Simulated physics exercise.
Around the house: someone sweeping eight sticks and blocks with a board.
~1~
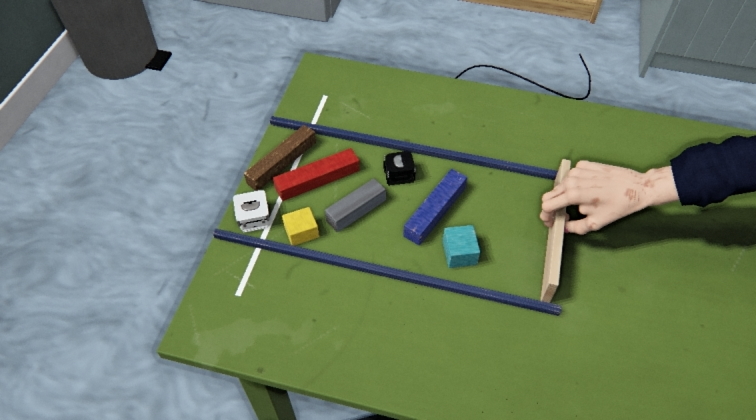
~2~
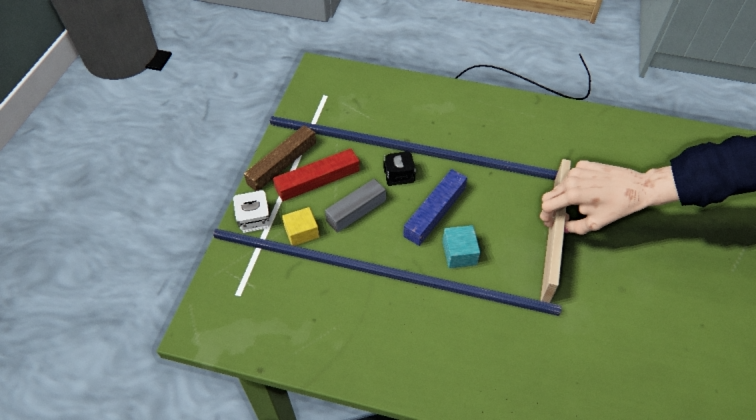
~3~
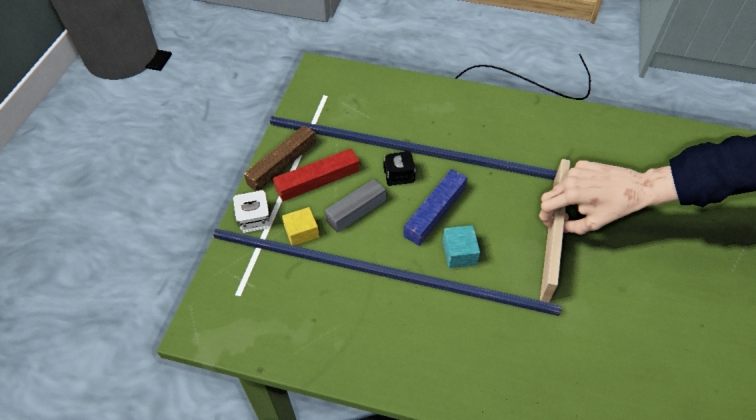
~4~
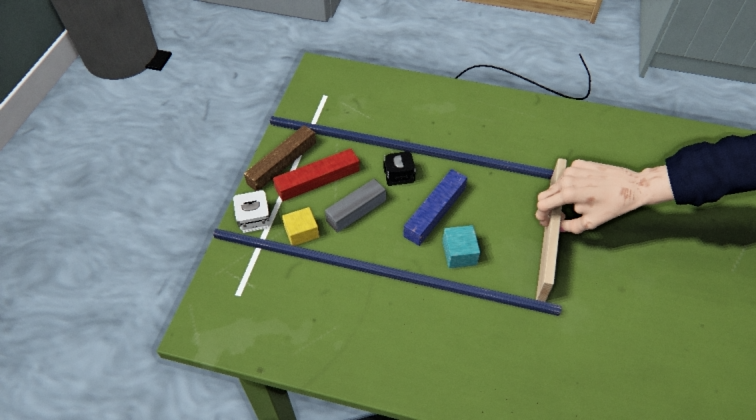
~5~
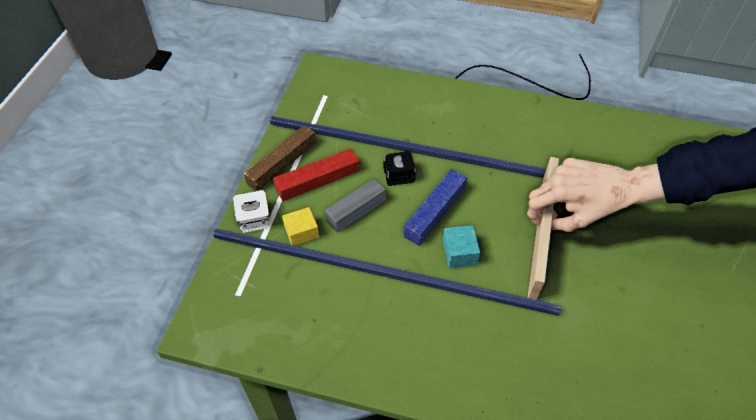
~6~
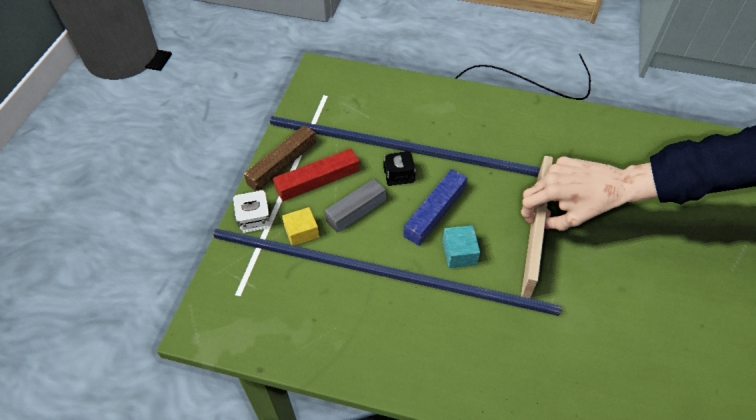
On a green table, a hand slides a wooden board slightly left toward scattered blocks.
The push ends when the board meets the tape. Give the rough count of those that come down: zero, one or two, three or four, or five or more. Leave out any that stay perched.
As it turns out, the number that fall off is three or four.
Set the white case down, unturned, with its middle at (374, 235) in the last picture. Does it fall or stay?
Then it remains up.
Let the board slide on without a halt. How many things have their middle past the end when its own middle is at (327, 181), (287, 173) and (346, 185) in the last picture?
Place by place, 0, 4 and 0.
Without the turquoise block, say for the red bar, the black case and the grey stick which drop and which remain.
The red bar drops off, the black case remains up, the grey stick survives.
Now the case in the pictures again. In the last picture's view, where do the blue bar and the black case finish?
The blue bar at (260, 170), the black case at (294, 133).
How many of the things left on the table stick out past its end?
The number is 2.
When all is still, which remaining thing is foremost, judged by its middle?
The yellow block ends nearest.
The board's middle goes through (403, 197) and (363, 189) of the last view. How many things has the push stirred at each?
The counts are 4 and 6.
Early on, none off yet; white case at rest near (252, 212); brown bar at rest near (281, 158); red bar at rest near (317, 174).
Finally, the number that fall off is three or four; lost, grey stick, red bar, brown bar and white case.
